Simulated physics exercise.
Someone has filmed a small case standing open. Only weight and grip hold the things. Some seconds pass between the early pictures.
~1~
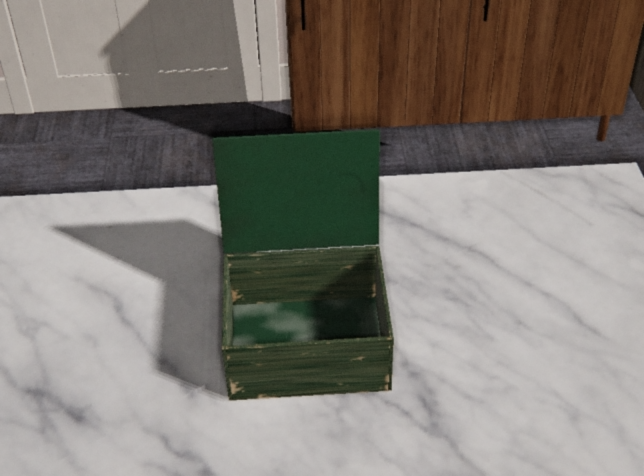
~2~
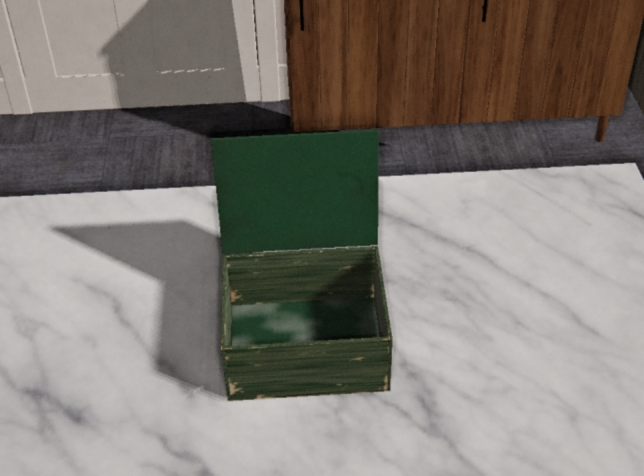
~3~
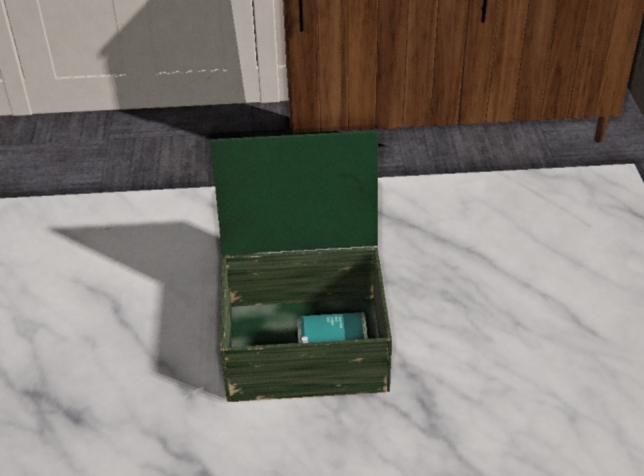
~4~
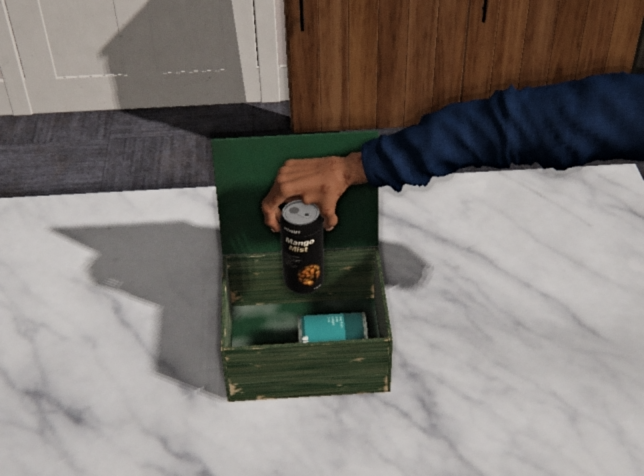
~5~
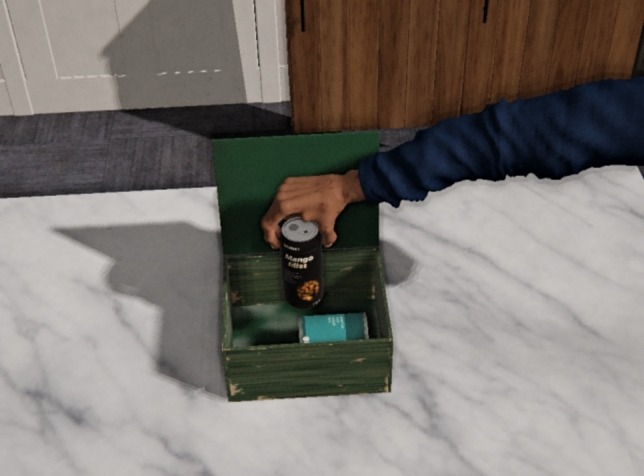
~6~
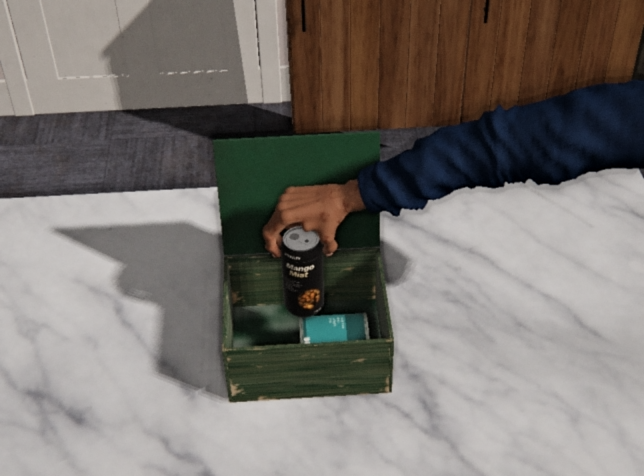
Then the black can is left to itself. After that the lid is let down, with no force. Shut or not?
It is held up.
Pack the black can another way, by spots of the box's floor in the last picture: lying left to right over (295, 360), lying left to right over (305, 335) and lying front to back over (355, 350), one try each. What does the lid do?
First try: It stays ajar; second try: It shuts flat; third try: It stays ajar.
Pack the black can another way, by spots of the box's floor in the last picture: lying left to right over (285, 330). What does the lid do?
Then it sits on the rim.
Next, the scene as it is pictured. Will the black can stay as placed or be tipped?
The black can tips.
Then, 0.30 s on from there, black can turned 43° from how it was put near (303, 276).
Then, 0.40 s on from there, black can turned 52° from how it was put near (303, 281); turquoise tin shifted a little.
Then, 1.40 s on from there, lid 84° above the rim; black can turned 49° from how it was put near (303, 281); turquoise tin shifted a little.
Then, 2.40 s on from there, lid 89° above the rim; black can turned 47° from how it was put near (303, 281); turquoise tin shifted a little.
In the end, lid 90° above the rim; toppled in the box, black can; turquoise tin unmoved. At the end, from the last picture's camera, black can near (303, 281).
